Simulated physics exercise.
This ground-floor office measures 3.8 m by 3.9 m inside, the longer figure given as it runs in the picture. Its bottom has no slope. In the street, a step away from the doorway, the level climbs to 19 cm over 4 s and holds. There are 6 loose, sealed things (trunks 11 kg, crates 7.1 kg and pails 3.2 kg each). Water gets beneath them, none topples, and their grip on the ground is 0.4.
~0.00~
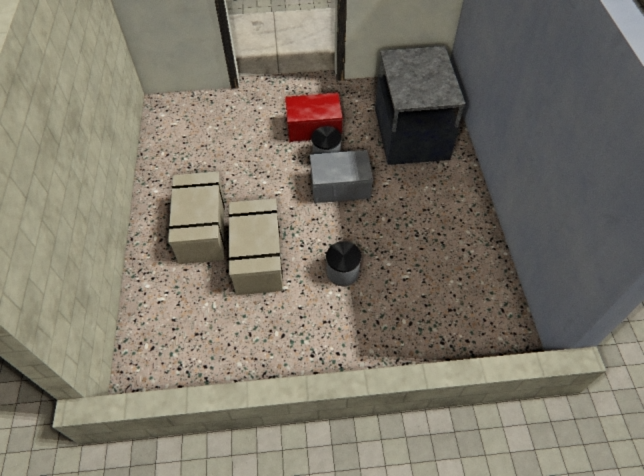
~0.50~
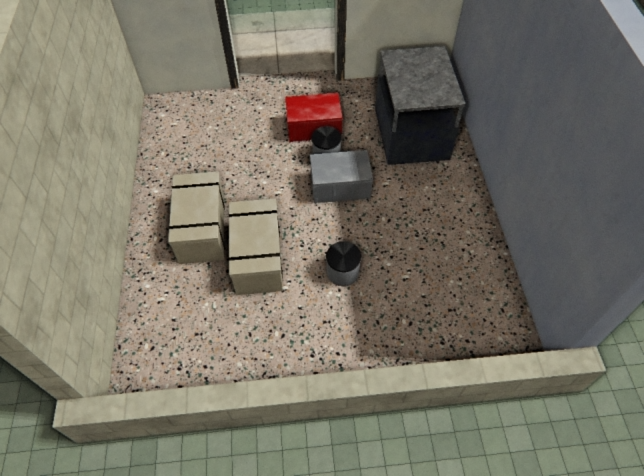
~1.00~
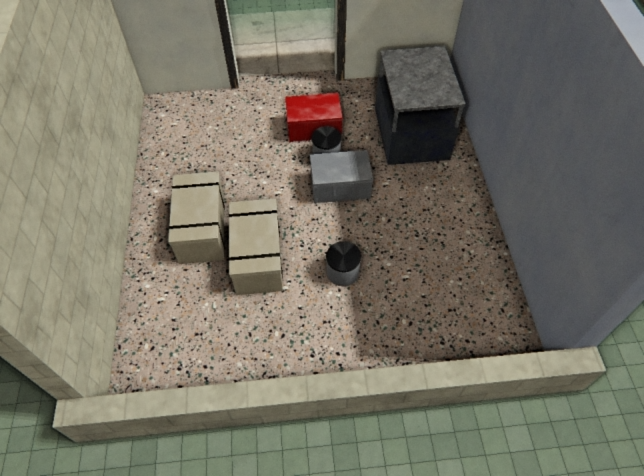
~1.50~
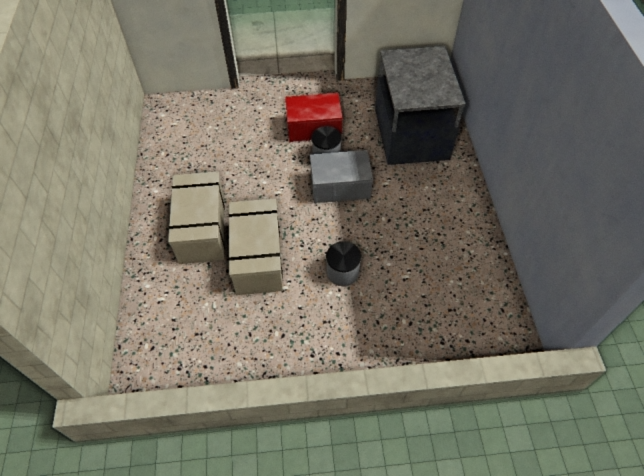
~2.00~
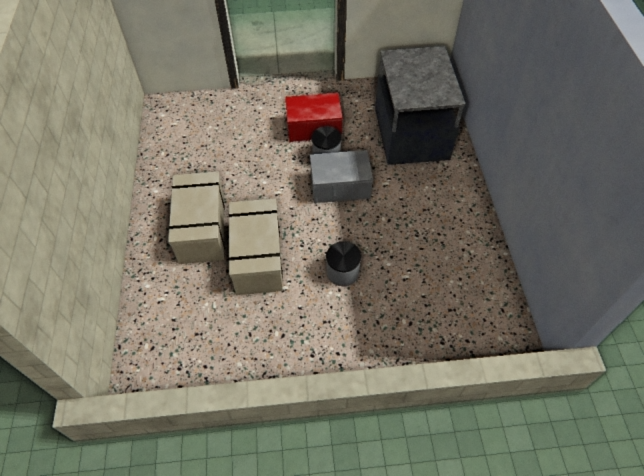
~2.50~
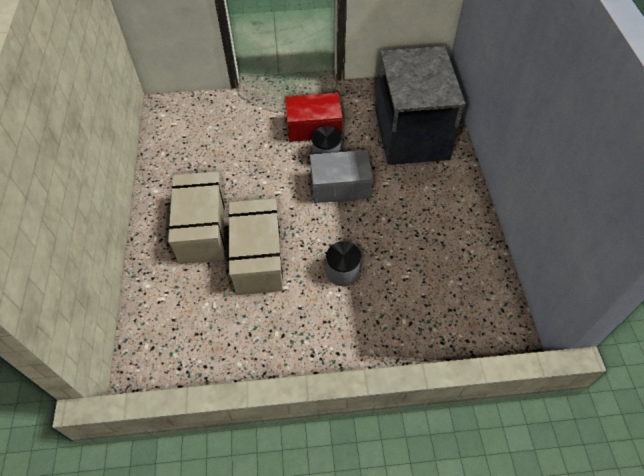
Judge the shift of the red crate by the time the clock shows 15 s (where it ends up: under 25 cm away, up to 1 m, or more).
Red crate ends far away.
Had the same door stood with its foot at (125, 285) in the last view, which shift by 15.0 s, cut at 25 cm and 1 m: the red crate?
In that case the red crate ends far away.
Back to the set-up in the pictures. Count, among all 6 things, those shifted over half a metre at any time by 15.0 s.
I count 6.
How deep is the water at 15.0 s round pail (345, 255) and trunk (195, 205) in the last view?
About 9 and 15 cm.
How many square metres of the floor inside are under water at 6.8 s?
About 13 m2.
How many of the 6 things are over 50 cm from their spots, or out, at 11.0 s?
I count 6.
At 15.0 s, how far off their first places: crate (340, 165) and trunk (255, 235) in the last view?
In that order: 100 cm, 80 cm.
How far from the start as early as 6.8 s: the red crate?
Roughly 200 cm by then.
After 3.5 s the red crate is near (317, 120), 0.2 m from its start, aground; 0 afloat.
After 6.8 s the red crate is near (341, 247), 1.9 m from its start, afloat; 6 afloat.
After 11.0 s the red crate is near (384, 314), 2.6 m from its start, afloat; 6 afloat.
After 15.0 s the red crate is near (426, 292), 2.6 m from its start, afloat; 6 afloat.
